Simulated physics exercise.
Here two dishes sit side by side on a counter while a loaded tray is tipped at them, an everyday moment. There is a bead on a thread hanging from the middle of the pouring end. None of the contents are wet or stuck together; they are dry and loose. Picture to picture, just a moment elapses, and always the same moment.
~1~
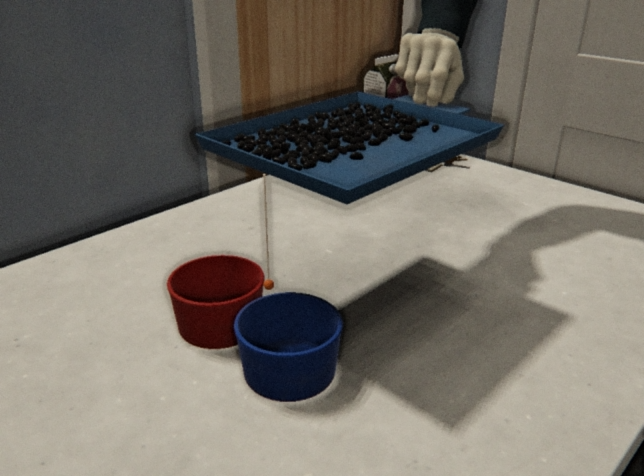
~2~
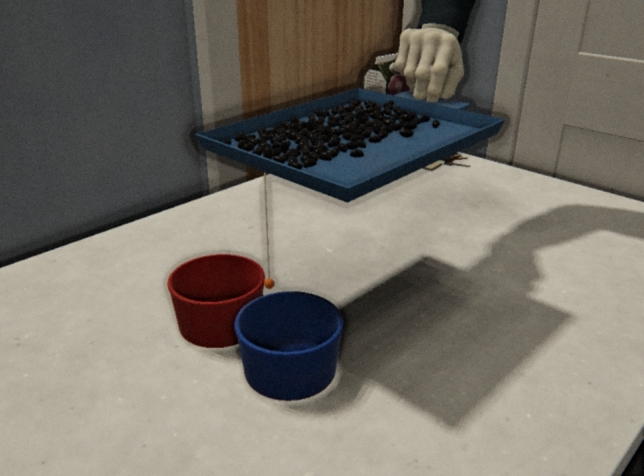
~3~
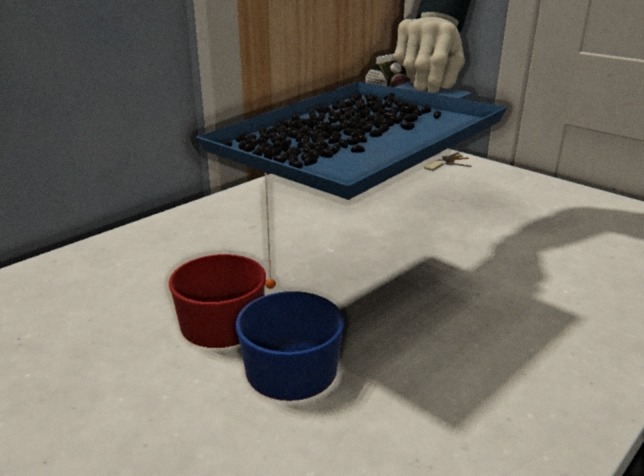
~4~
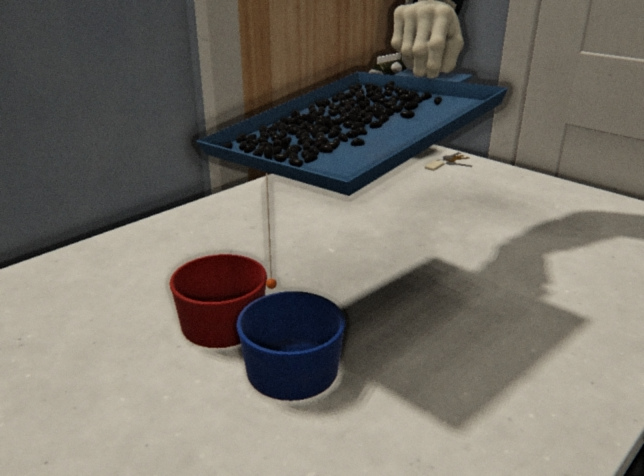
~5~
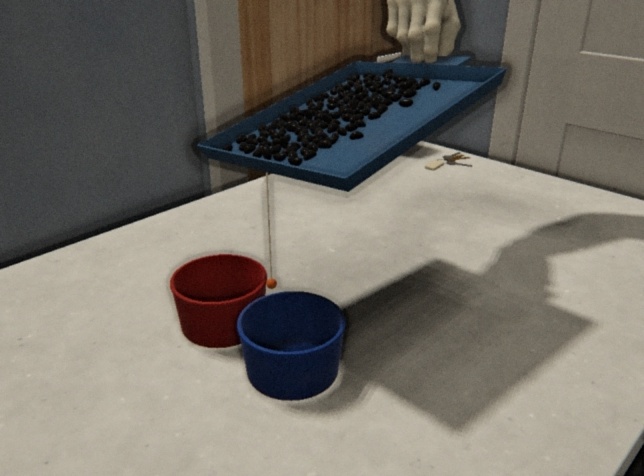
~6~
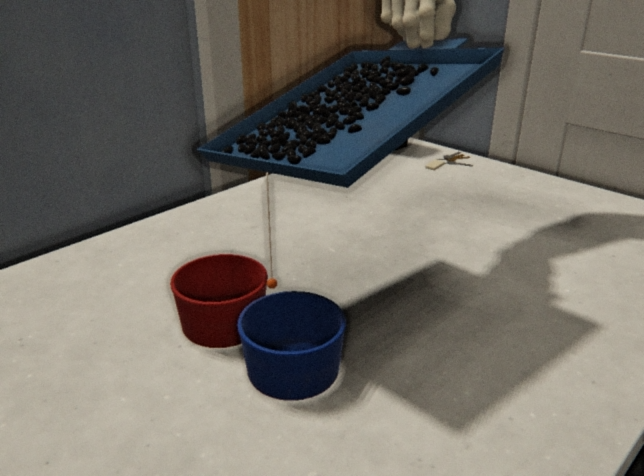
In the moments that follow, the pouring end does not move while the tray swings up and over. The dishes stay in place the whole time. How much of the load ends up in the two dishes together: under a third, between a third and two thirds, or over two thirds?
Looks to me like the dishes keep more than two parts in three.
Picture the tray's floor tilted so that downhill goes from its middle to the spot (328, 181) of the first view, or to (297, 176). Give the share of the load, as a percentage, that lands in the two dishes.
The share is 50 per cent in the first and 40 per cent in the second.
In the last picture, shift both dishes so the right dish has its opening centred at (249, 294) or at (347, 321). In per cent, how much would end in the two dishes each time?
70 %, 20 %.
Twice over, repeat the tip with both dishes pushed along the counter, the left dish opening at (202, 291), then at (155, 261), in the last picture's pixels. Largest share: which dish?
Trial 1: The one on the left side. Trial 2: The one on the right side.
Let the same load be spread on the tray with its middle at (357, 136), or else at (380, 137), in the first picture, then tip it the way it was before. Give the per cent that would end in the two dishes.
The first start yields 80 per cent, the second 90 per cent.
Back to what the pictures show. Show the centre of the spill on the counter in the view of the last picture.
(144, 310), roughly.
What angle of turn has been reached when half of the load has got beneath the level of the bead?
Close to 105° of tilt at that moment.
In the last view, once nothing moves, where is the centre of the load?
Once nothing moves, the middle sits near (217, 310).
Soon, tray tipped steeply; all on the tray.
A while on, tray tipped right over; most on the tray; a small part in the left dish; a stray few outside both; about a quarter in the air.
Towards the end, tray tipped past a quarter turn; most in the left dish; a small part outside both.
Finally, tray tipped past a quarter turn; none in the right dish; most in the left dish; a small part outside both.
